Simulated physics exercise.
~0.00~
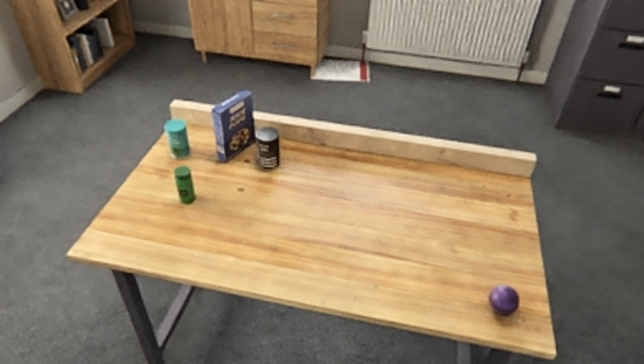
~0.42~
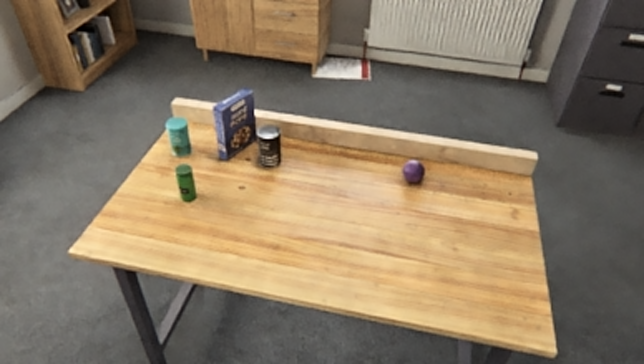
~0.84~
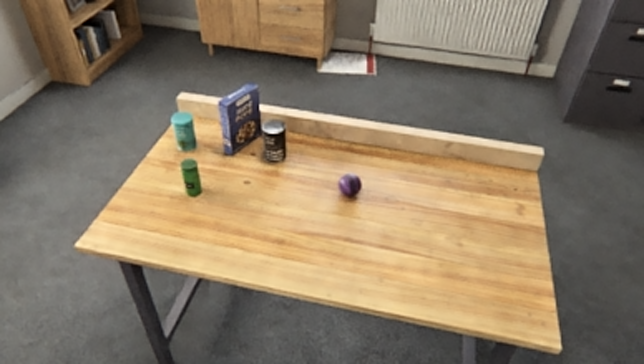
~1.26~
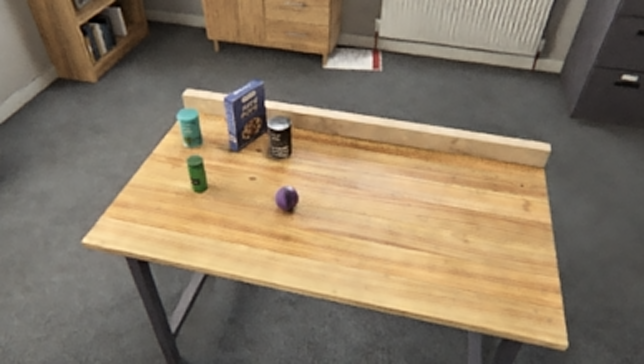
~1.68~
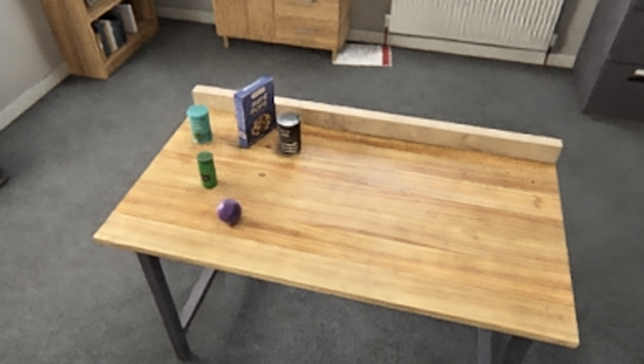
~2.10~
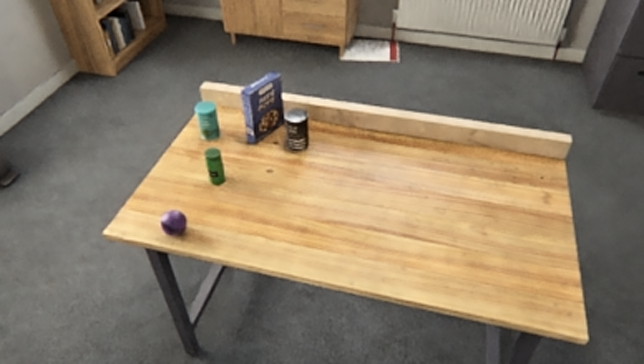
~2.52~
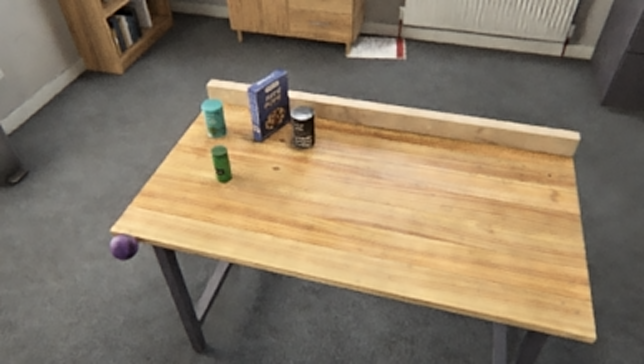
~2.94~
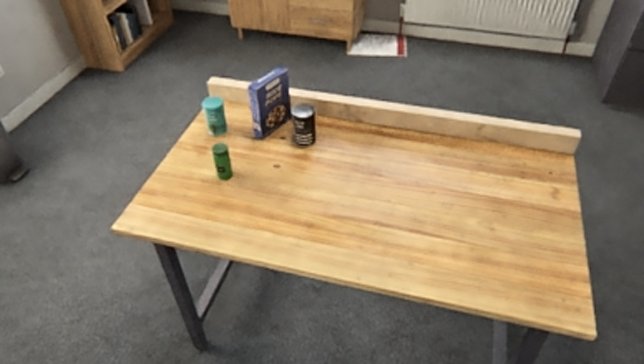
A wooden table held a turquoise tin, a blue packet, a black tin and a green shaker while a purple ball rolled to the back rail, then veered left and forward past them and dropped off the near left corner, leaving the four standing.
